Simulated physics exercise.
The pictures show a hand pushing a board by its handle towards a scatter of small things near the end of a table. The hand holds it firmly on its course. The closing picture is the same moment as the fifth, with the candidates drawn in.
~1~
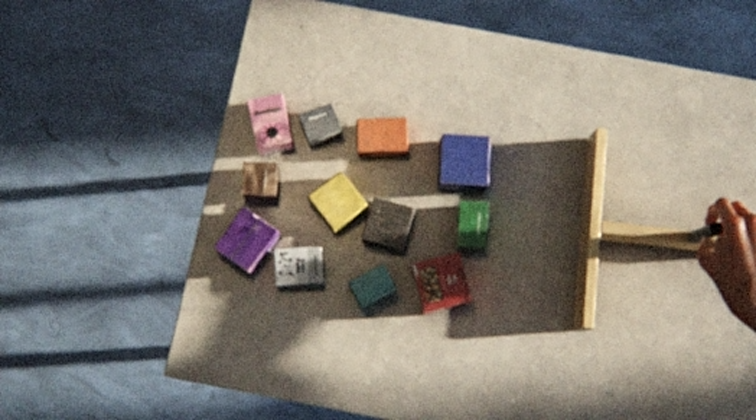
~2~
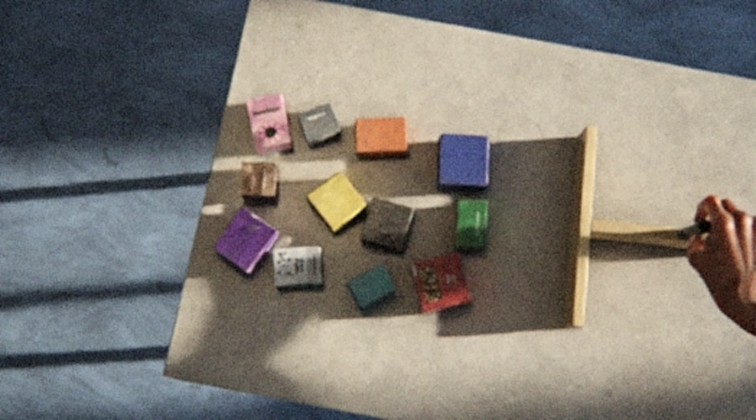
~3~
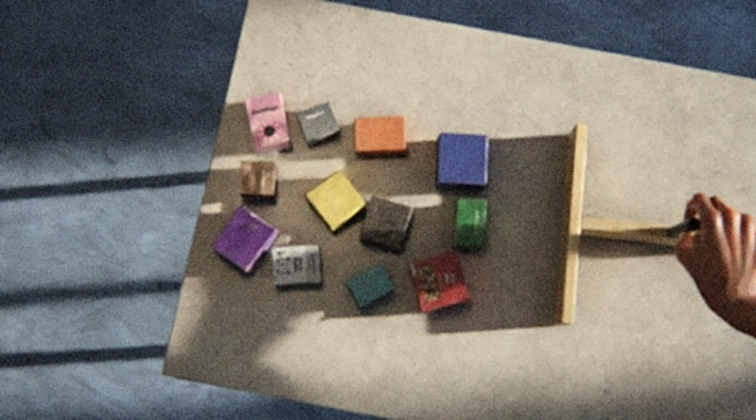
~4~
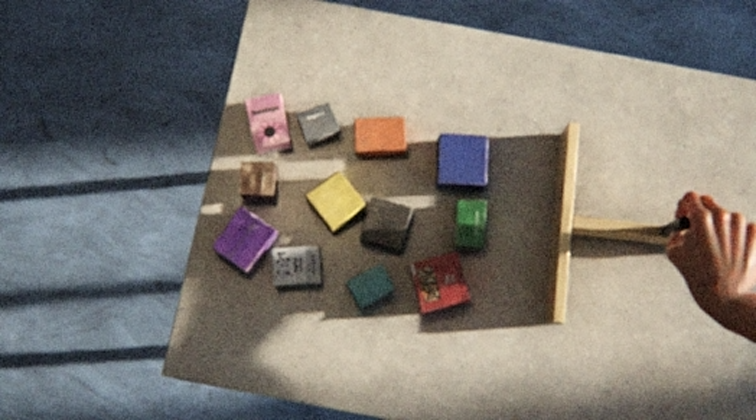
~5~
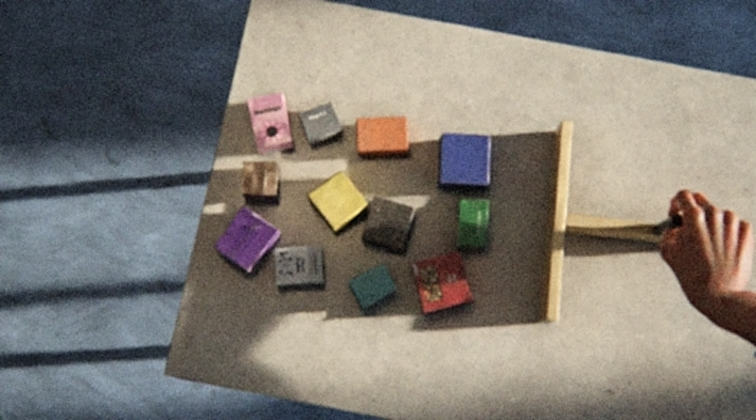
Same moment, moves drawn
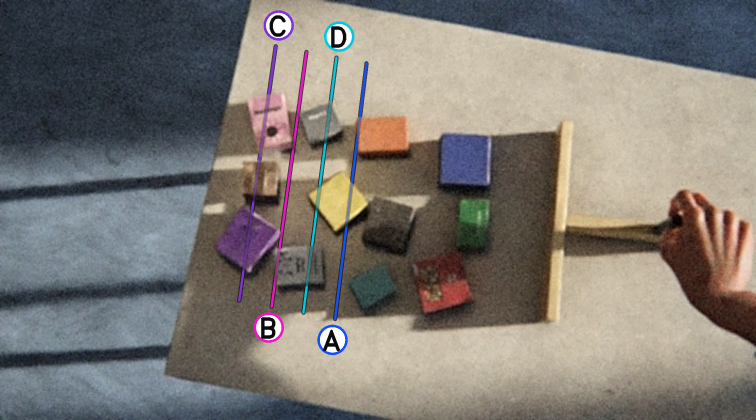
A pale tabletop with a slanting left edge is seen from above, over a blue floor crossed by dark stripes. Pink, gray, orange and blue blocks lie along the top of a loose scatter, with brown, yellow, black and green ones in the middle and purple, white, teal and red ones lower down. From the right, a hand gripping a wooden handle slides an upright board slightly leftward across bare table, while the blocks and view stay almost still.
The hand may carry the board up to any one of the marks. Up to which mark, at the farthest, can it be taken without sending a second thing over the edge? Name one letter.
Stop at A.
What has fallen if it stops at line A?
The pink box goes over.
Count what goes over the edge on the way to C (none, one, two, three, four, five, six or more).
In all, six or more.
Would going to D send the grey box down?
Yes.
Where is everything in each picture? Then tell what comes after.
The first frame shows green packet (471, 226); turquoise block (373, 287); yellow block (338, 203).
The second frame shows board (585, 224); blue block (462, 163).
The third frame shows board (576, 222); white packet (297, 266).
The fourth frame shows board (566, 221); black block (386, 224).
The fifth frame shows board (560, 218); pink box (271, 124); red packet (441, 283); brown packet (261, 181).
On the marked copy, A at (351, 188); B at (289, 176); C at (258, 170); D at (320, 182).
Following A. Soon after the start, board (486, 205); blue block (457, 160); green packet (461, 223).
Later, board (412, 191); pink box (260, 125); grey box (296, 119).
In the end, board (356, 180); pink box over the edge; purple box (202, 224); one fallen.
As for the rest, B drops five; C drops nine; D drops three.
